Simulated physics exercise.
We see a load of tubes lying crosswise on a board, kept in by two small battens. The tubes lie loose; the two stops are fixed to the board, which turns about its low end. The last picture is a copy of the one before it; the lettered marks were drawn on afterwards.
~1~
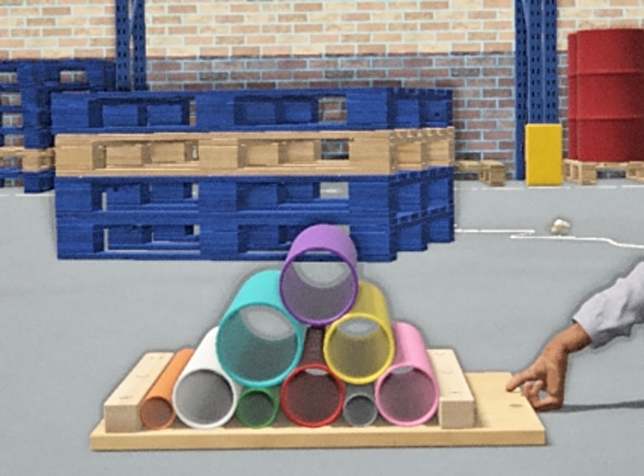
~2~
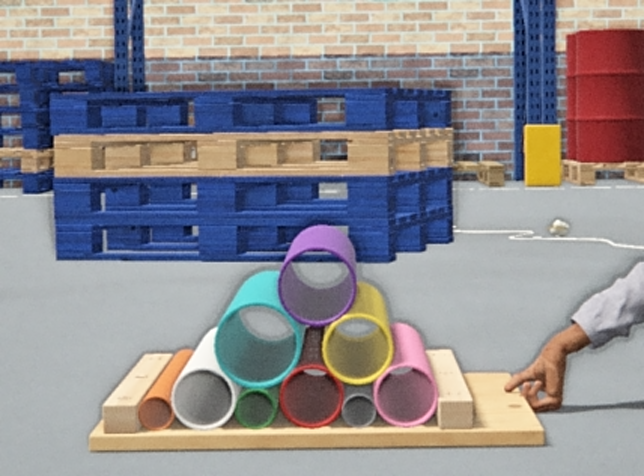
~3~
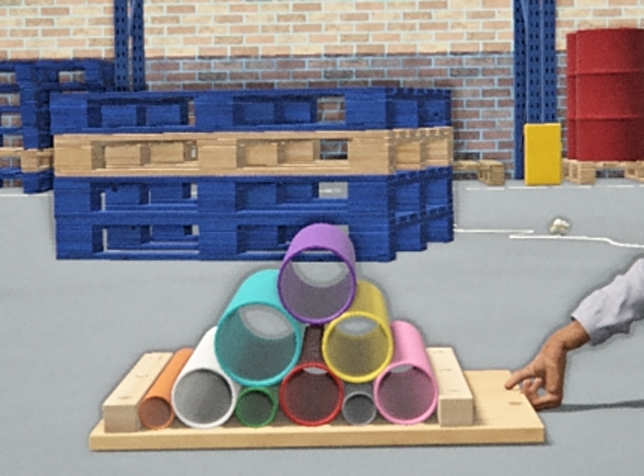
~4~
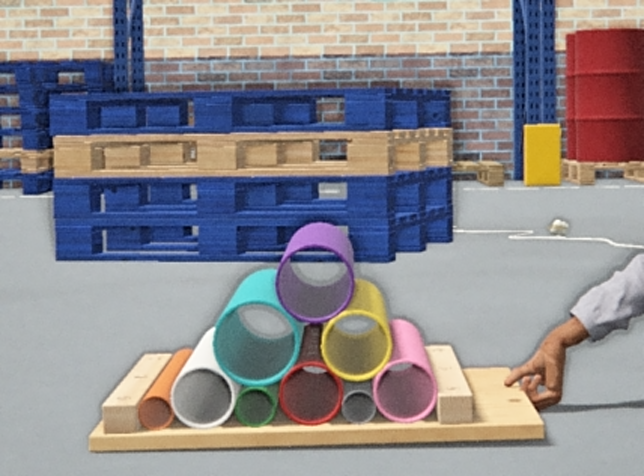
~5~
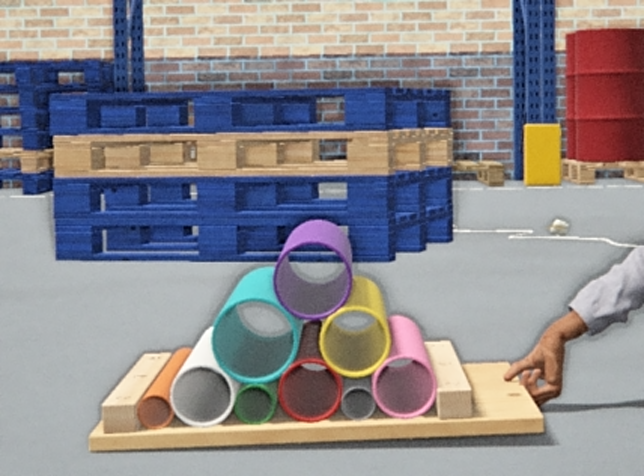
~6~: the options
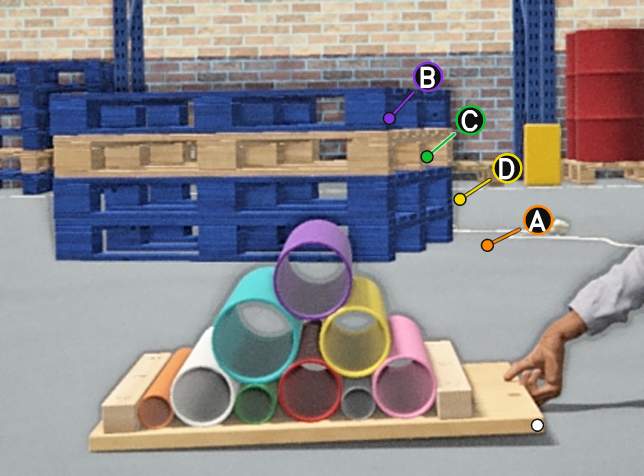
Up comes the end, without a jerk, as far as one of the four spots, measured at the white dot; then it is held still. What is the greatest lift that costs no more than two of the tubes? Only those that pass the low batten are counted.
Up to C.
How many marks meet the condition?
Three of them.
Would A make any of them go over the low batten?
No.
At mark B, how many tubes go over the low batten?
At B the number is three.
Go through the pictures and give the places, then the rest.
In the first picture, turquoise tube (259, 345); purple tube (318, 286); board (320, 395).
In the second picture, board (319, 395); orange tube (156, 413).
In the third picture, board (320, 393); pink tube (406, 394); grey tube (360, 409).
In the fourth picture, board (319, 392); orange tube (156, 413); white tube (203, 398).
In the fifth picture, board (319, 390); orange tube (155, 412); white tube (202, 395).
On the marked copy, A at (487, 245); B at (389, 118); C at (427, 157); D at (460, 199); the white dot at (538, 425).
Taking C. A third of the way, board at 21°.
Two thirds of the way, board at 39°.
When it is over, board at 39°, none over the low batten.
As for the rest, A none over the low batten; B three over the low batten (yellow, turquoise, purple); D none over the low batten.
